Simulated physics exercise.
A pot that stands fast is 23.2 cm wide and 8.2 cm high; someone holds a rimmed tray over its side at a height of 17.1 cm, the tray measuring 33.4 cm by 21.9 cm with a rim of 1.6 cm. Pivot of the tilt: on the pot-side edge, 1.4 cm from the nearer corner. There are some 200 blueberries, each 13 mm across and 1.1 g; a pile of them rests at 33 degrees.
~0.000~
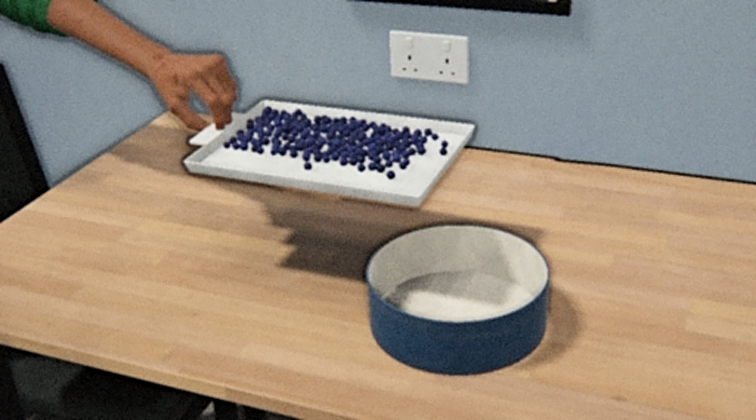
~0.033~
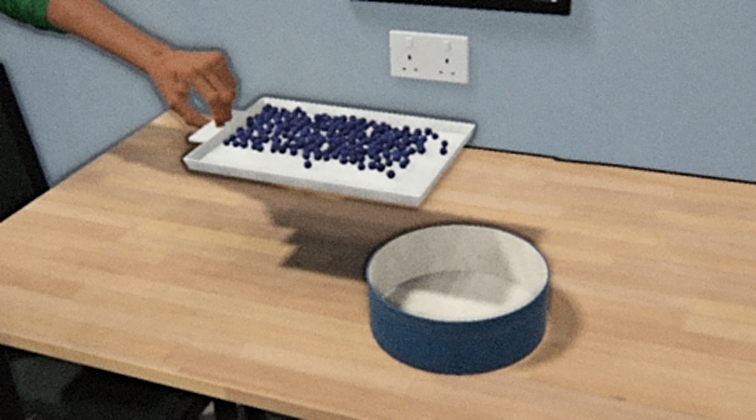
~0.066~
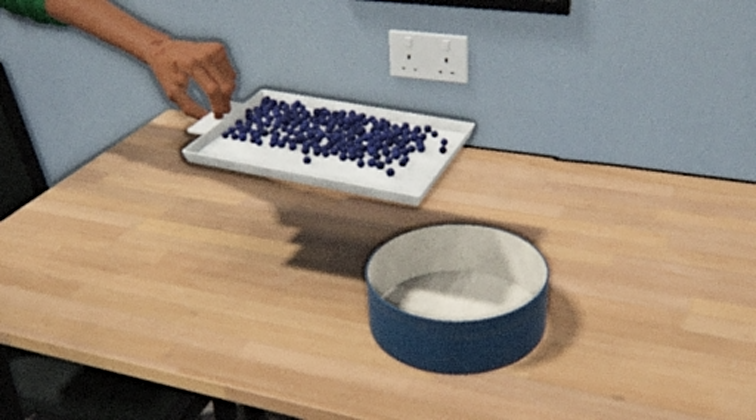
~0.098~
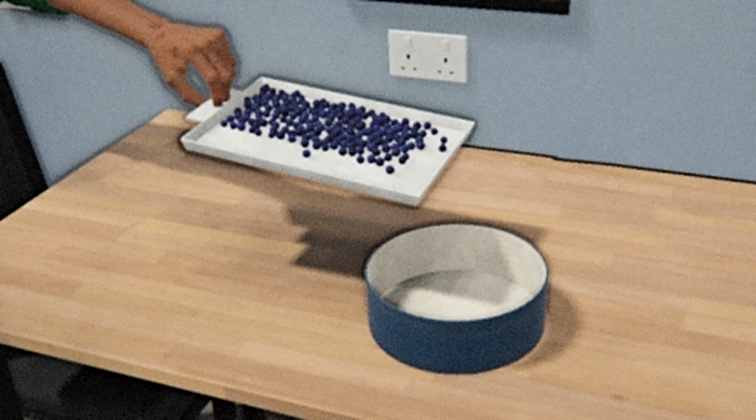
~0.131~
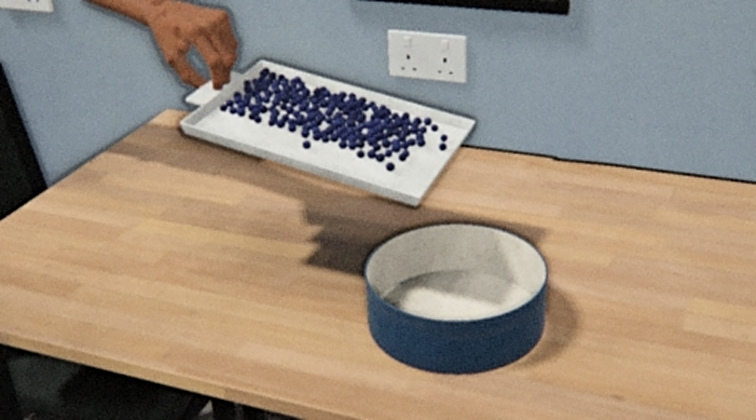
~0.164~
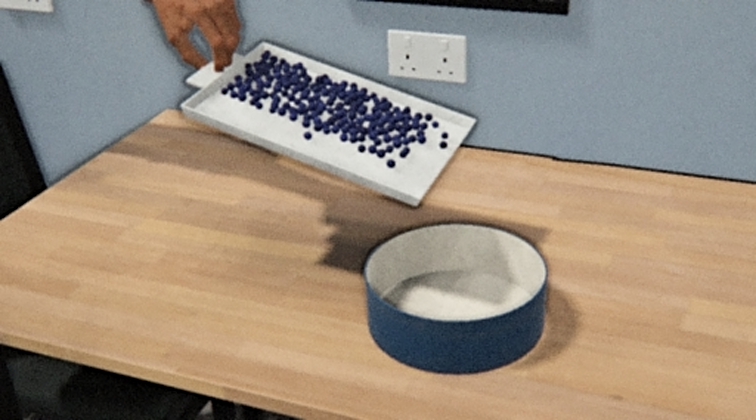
A white rimmed tray of blueberries, held by a hand at its left end, tilts as that end rises and its right side stays low, while the berries keep their places above a wooden table with a blue pot.
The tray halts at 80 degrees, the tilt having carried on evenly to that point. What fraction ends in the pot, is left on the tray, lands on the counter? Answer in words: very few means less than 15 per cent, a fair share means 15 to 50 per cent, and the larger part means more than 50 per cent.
Pot: The larger part. Left on the tray: Very few. Counter: A fair share.
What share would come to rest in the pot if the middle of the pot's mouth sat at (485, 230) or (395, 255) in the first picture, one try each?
Try one: ~ 75 %; try two: ~ 20 %.
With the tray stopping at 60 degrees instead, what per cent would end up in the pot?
Share in the pot: Around 45 %.
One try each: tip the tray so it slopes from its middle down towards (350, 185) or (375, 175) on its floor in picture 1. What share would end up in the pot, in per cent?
Near 65 and 95 per cent, in that order.
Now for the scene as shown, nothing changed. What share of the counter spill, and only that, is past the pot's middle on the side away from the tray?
Share past the middle: Roughly 100 percent.
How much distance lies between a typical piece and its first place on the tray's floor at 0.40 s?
It has moved some 3 cm from its start.
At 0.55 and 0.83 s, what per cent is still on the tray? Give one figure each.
Sequence: 100; 15.
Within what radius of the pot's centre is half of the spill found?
24 cm.
Then, at 0.40 s, tilt 49 degrees; the tray holds 100 %, the pot 0 %.
After 0.55 s, tilt 70 degrees; the tray holds 100 %, the pot 0 %.
After 0.83 s, tilt 80 degrees; the tray holds 15 %, the pot 55 %.
In the end, at 2.1 s, pot 70 %, tray 5 %, counter 25 %.
